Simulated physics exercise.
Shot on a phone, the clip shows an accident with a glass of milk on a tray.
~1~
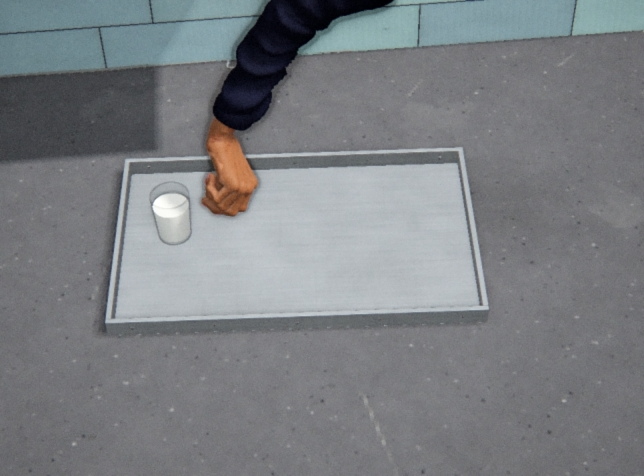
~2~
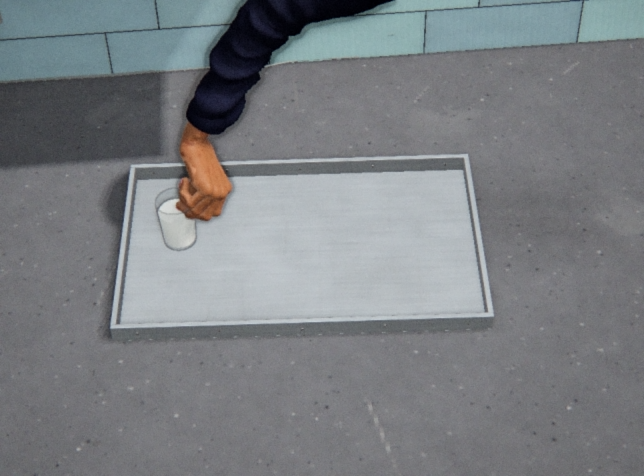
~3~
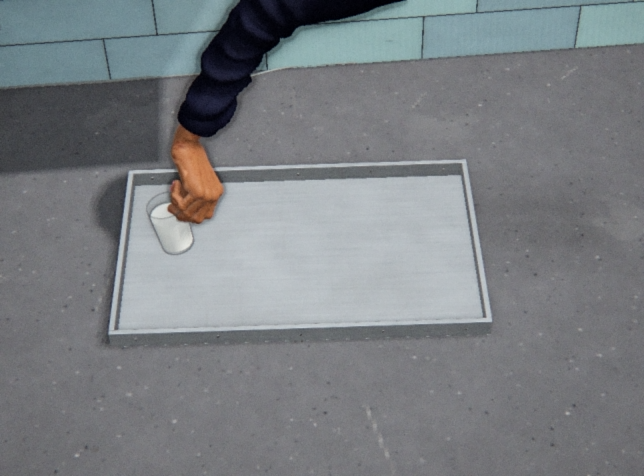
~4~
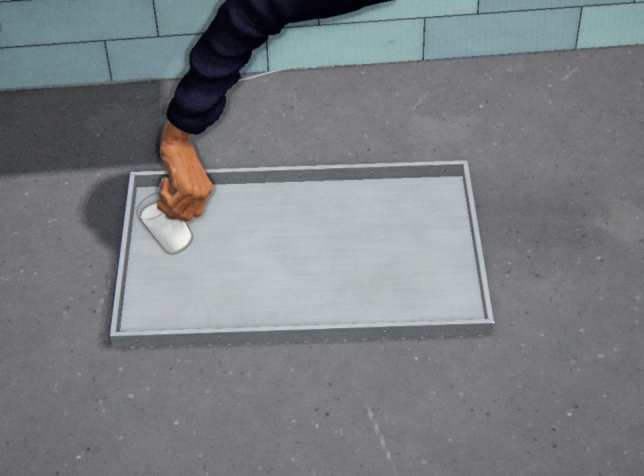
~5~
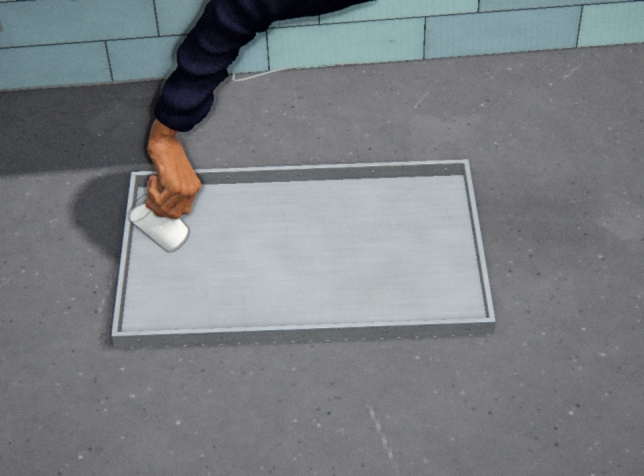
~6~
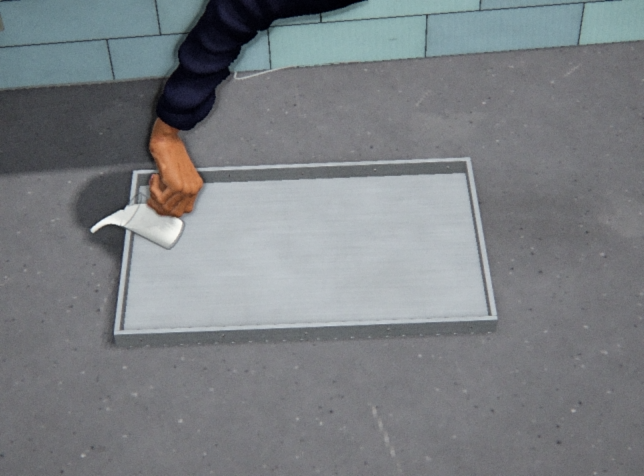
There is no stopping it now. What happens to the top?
Not confined to the tray.
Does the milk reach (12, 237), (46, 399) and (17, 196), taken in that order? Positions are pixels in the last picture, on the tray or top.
Point 1 met by the spill; point 2 avoided; point 3 met by the spill.
Shortly, the glass lies across the rim; the puddle covers about as much as a plate; it has landed past the rim.
Then, the puddle covers about as much as a tray; it has landed past the rim.
At the finish, the puddle covers about as much as a tray; it has landed past the rim.
